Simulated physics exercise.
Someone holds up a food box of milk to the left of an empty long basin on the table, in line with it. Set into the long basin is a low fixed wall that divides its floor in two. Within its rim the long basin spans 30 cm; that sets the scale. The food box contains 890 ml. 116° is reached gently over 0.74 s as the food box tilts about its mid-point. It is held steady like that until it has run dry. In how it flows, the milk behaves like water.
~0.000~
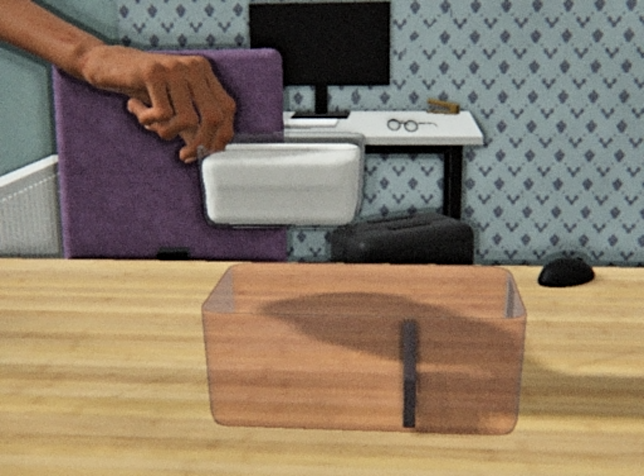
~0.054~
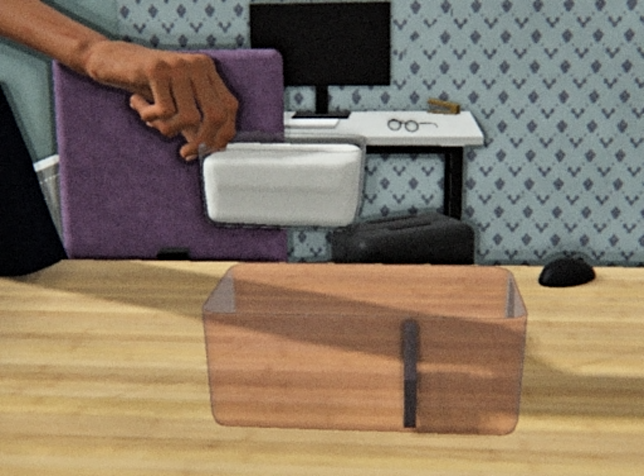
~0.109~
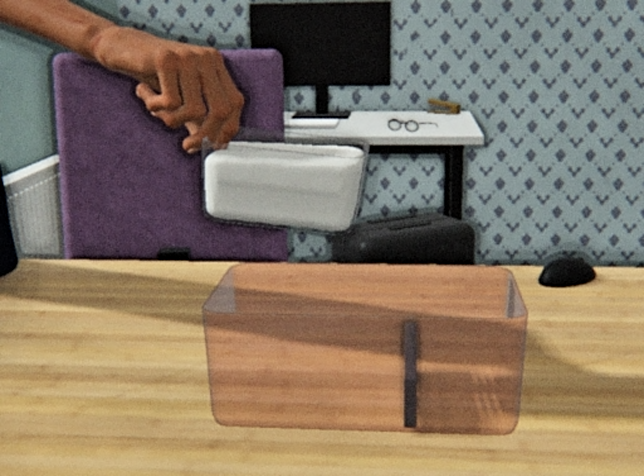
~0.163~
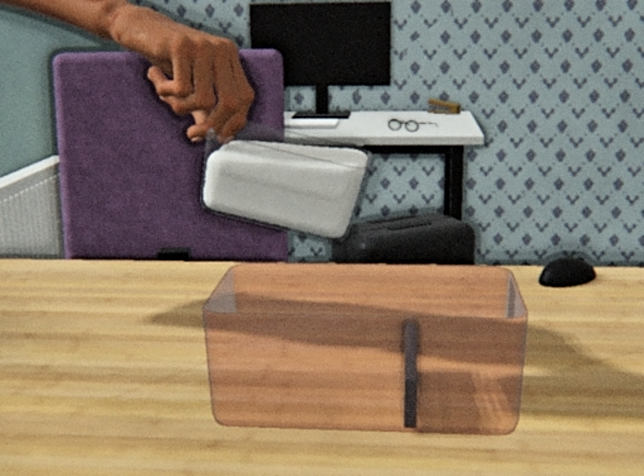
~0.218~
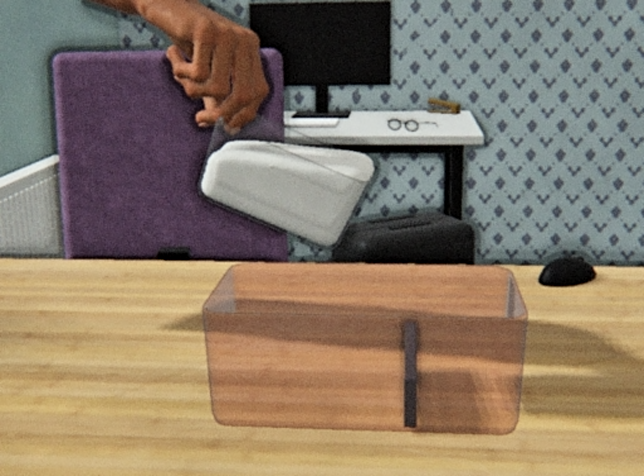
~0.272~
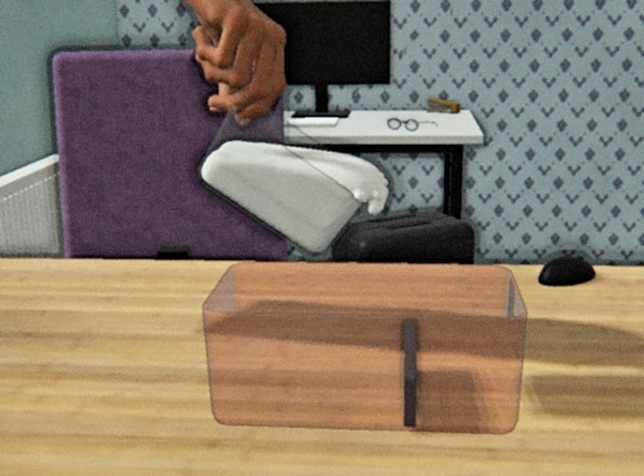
At a wooden table in a room with patterned wallpaper, a hand held a clear box of milk above a long, empty see-through basin, then steadily tilted it rightward until milk reached over its edge.
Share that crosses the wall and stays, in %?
45 %.
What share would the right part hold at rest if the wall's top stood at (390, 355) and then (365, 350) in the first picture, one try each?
I'd put it at about 60 per cent for the first and about 80 per cent for the second.
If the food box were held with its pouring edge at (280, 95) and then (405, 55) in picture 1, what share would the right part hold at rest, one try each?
Around 10 per cent first, around 65 per cent next.
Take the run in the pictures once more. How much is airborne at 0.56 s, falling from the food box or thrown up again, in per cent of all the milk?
Close to 22 in a hundred.
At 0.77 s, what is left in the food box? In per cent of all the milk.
Near 1 in a hundred.
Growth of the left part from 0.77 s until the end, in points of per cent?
I'd say near 6 percent.
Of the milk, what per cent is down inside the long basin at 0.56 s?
Around 64%.
By 0.56 s the tilt is 100° and 13 per cent is still to pour, 18 is left of the wall and 46 right of it.
By 0.77 s the tilt is 116° and 1 per cent is still to pour, 45 is left of the wall and 41 right of it.
By 1.00 s the tilt is 116° and 0 per cent is still to pour, 51 is left of the wall and 46 right of it.
By 1.24 s the tilt is 116° and 0 per cent is still to pour, 51 is left of the wall and 45 right of it.
At rest 51 per cent lies left of the wall, 45 right of it and 4 outside.
